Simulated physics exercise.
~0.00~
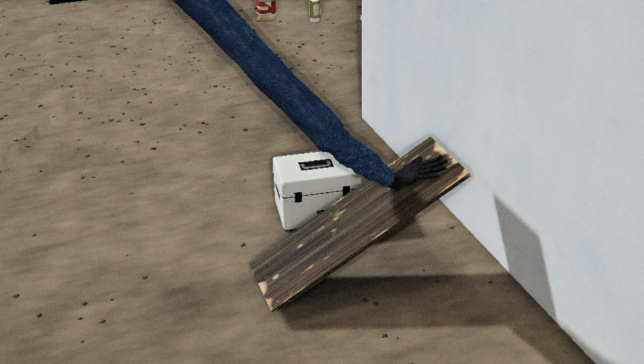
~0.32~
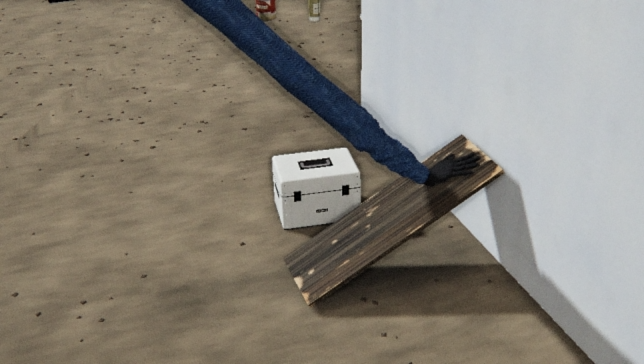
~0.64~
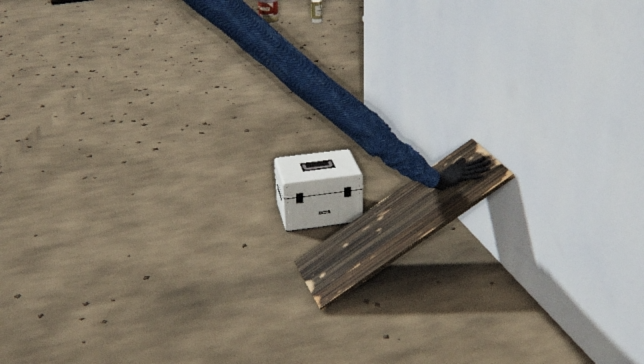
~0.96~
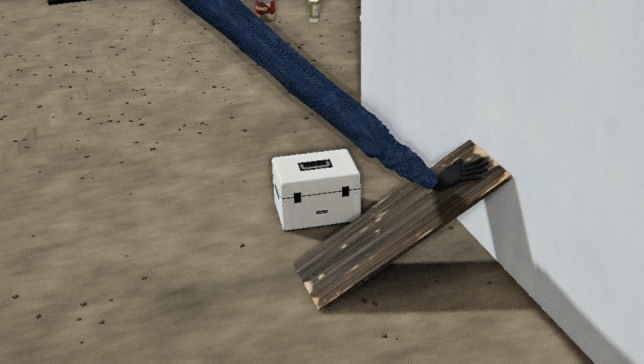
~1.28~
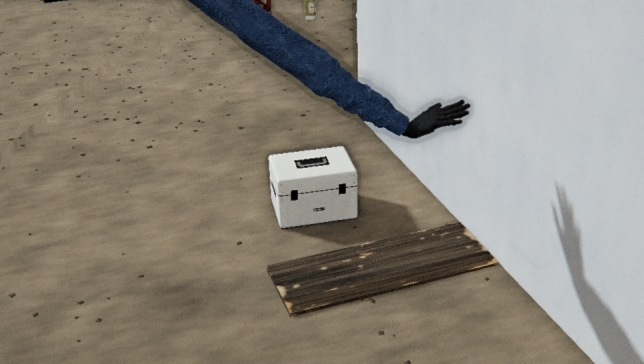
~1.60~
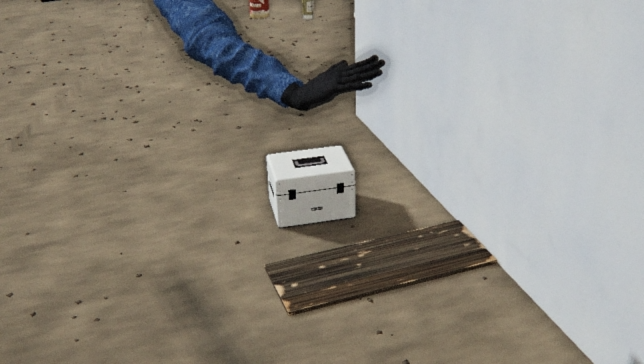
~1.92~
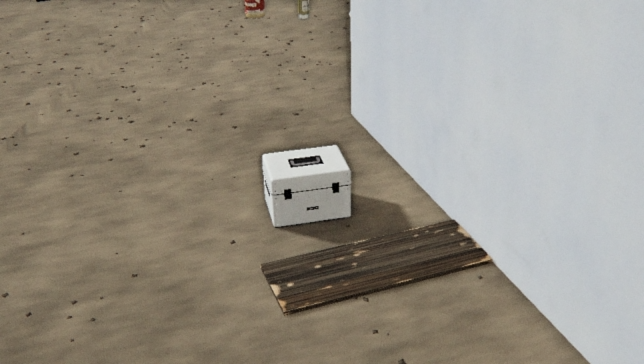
A black-gloved hand on a blue-sleeved arm moved a dark wooden board to the right and leaned it against a pale wall beside a white toolbox, then let go and drew back as the board slid down and ended up flat on the ground.
